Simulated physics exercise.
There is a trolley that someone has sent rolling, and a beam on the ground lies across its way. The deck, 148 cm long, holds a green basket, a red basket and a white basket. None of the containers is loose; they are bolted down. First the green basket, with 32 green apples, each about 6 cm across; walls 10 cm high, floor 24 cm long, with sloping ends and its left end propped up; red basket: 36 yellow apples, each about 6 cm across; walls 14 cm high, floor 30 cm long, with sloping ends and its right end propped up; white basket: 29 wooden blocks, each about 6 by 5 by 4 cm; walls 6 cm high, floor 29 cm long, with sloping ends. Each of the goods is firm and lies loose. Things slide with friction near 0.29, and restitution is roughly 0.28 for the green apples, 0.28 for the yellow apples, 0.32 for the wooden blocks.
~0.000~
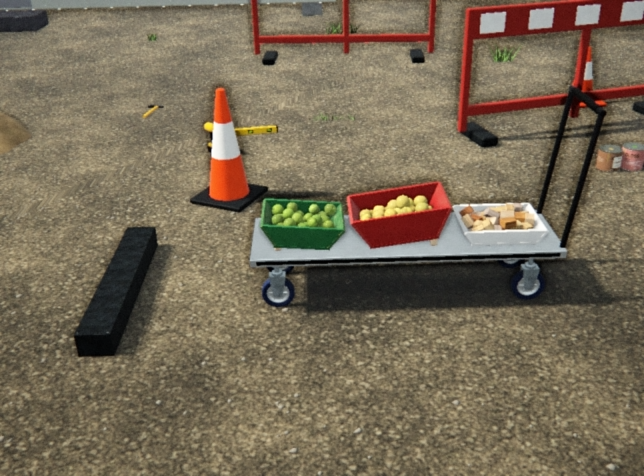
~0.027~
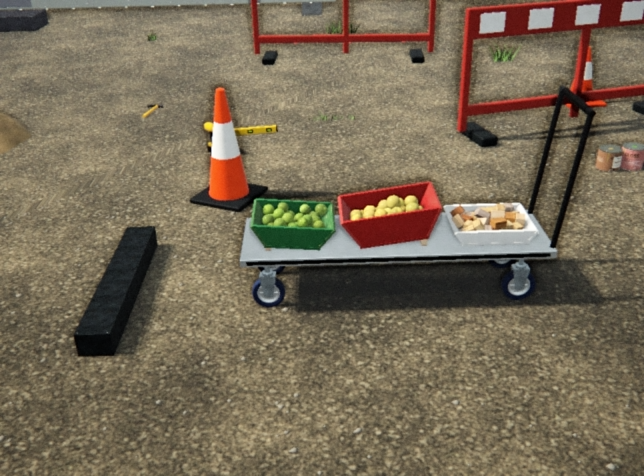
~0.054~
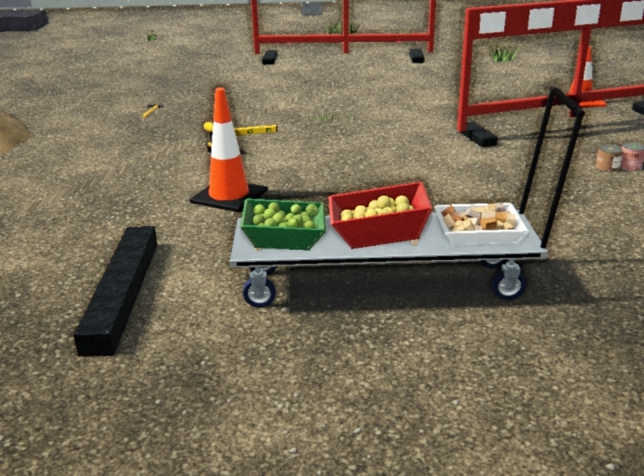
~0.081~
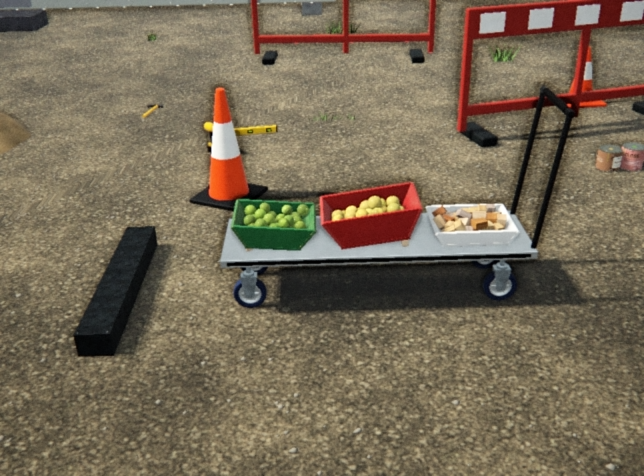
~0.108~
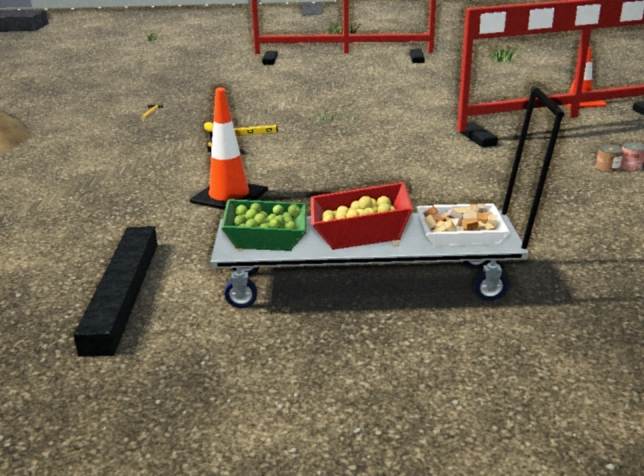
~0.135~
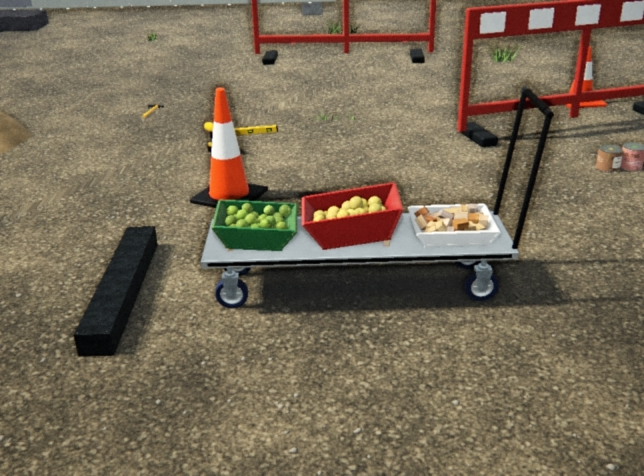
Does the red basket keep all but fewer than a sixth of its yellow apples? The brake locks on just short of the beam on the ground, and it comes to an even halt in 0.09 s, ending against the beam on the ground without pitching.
Yes. Spilled: Lower than a sixth.
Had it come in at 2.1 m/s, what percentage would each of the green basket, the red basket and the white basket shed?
In that case the green basket sheds 0 per cent of its load, the red basket 10 per cent, and the white basket 20 per cent.
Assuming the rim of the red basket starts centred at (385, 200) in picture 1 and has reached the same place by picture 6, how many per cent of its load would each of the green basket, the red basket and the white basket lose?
In that case you'd see green basket at 0, red basket at 0 and white basket at 10 percent.
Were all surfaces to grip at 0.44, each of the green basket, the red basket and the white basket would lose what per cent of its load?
Green basket 0, red basket 0, white basket 10 per cent.
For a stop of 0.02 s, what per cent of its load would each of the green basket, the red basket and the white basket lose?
Result - green basket: 0 percent, red basket: 10 percent, white basket: 20 percent.
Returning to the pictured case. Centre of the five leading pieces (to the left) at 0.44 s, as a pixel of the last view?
Their mean place is roughly (145, 222) in the last picture.
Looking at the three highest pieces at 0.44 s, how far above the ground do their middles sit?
About 46 cm up, on average.
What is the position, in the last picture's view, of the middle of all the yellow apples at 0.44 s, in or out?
Pixel (258, 222), give or take.
After 0.34 s, the brake bites.
After 0.44 s, the green basket has all 32, the red basket has all 36 and the white basket has all 29.
After 0.56 s, the green basket has all 32, the red basket has all 36 and the white basket is down by 1 of 29.
After 0.79 s, the green basket has all 32, the red basket is down by 2 of 36 and the white basket is down by 2 of 29.
Outcome (at 1.29 s), the green basket has all 32, the red basket is down by 2 of 36 and the white basket is down by 2 of 29. Asked share, 2 of 36, 6 per cent.
